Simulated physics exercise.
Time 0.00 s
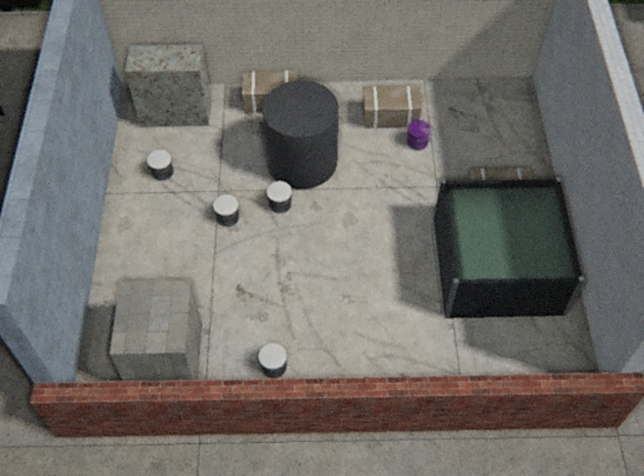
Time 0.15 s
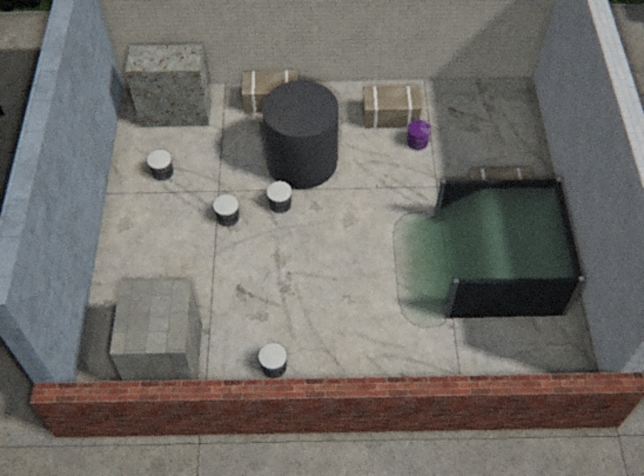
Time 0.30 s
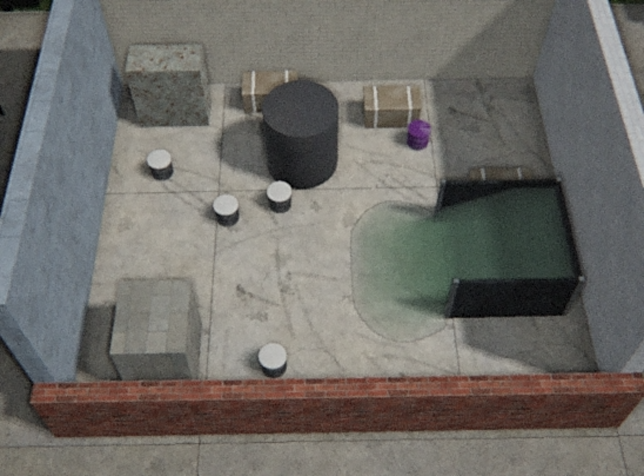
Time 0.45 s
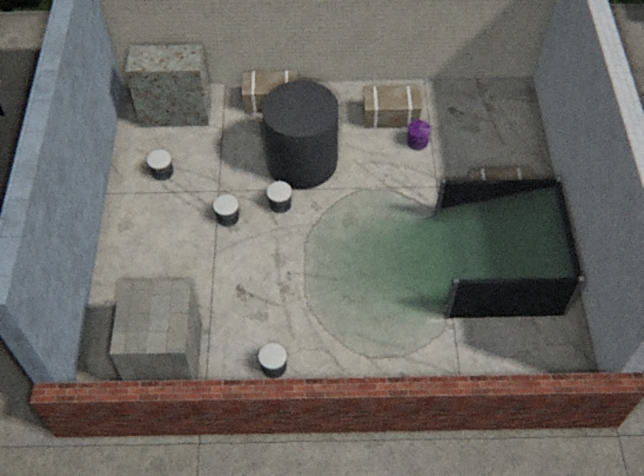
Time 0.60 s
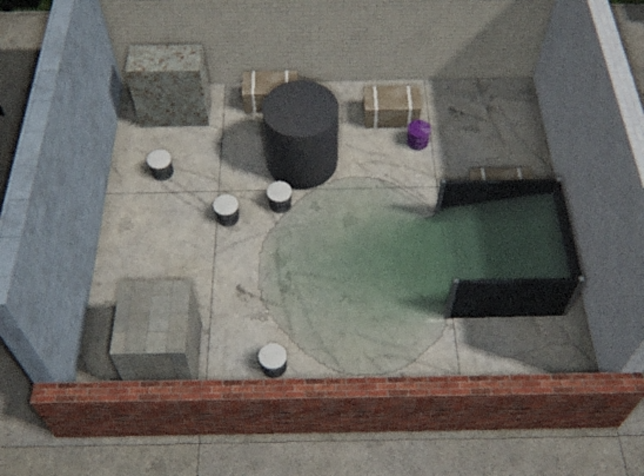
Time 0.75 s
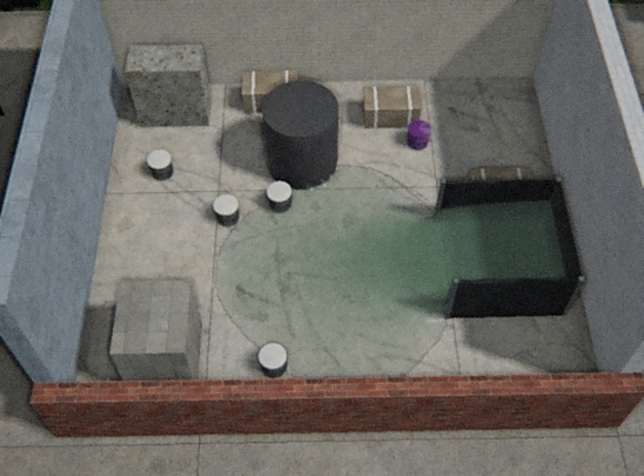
Greenish water pouring out of the open left side of a dark tank and spreading leftward across a walled concrete yard, objects staying still.
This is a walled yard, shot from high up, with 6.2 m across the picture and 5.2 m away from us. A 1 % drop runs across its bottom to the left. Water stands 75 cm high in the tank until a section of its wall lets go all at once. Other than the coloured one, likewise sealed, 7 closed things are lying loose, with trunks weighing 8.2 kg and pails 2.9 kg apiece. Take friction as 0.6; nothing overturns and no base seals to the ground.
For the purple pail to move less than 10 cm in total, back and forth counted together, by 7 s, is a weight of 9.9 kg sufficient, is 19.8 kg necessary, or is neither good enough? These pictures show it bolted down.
It's going to be fine with the lighter option.
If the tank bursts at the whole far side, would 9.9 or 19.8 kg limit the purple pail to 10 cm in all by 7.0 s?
Note: No mass sufficient.
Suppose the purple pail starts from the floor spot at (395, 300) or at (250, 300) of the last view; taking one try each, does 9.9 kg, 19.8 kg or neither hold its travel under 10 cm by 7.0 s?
Taking the two tries in order, both fall short and both fall short.
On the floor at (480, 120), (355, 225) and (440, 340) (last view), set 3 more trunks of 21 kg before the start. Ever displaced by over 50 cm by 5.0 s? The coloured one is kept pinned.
Order as listed: Inside the limit, outside the limit, inside the limit.
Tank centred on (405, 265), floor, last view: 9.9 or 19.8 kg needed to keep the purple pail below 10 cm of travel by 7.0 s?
Then the answer is that either mass works.
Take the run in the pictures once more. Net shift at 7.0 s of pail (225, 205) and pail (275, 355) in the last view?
The first has moved 250 cm and the second 60 cm from the start.
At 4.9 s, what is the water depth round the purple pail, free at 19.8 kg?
Something like 1 centimetres.
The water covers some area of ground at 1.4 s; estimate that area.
That flooded area is roughly 15 m2.
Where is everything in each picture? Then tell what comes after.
The first picture shows the purple pail at (420, 128), on the bottom; 2.0 m2 under water; 0 of 8 have shifted.
The second picture shows the purple pail at (420, 128) rests on the ground; water covers 2.8 m2; 0 of 8 have shifted.
The third picture shows the purple pail at (420, 128), on the bottom; 4.0 m2 under water; 0 of 8 have shifted.
The fourth picture shows the purple pail at (420, 128), on the bottom; 5.5 m2 under water; 0 of 8 have shifted.
The fifth picture shows the purple pail at (420, 128) rests on the ground; 7.3 m2 under water; 0 of 8 have shifted.
The sixth picture shows the purple pail at (420, 128), on the bottom; water covers 9.1 m2; 0 of 8 have shifted.
After 1.4 s the purple pail would be 0 cm from its start with 9.9 kg and 0 cm from its start with 19.8 kg; 0 cm of water round it then.
After 3.1 s the purple pail would be 0 cm from its start with 9.9 kg and 0 cm from its start with 19.8 kg; 1 cm of water round it then.
After 4.9 s the purple pail would be 0 cm from its start with 9.9 kg and 0 cm from its start with 19.8 kg; 1 cm of water round it then.
After 7.0 s the purple pail would be 2 cm from its start with 9.9 kg and 0 cm from its start with 19.8 kg; 3 cm of water round it then.
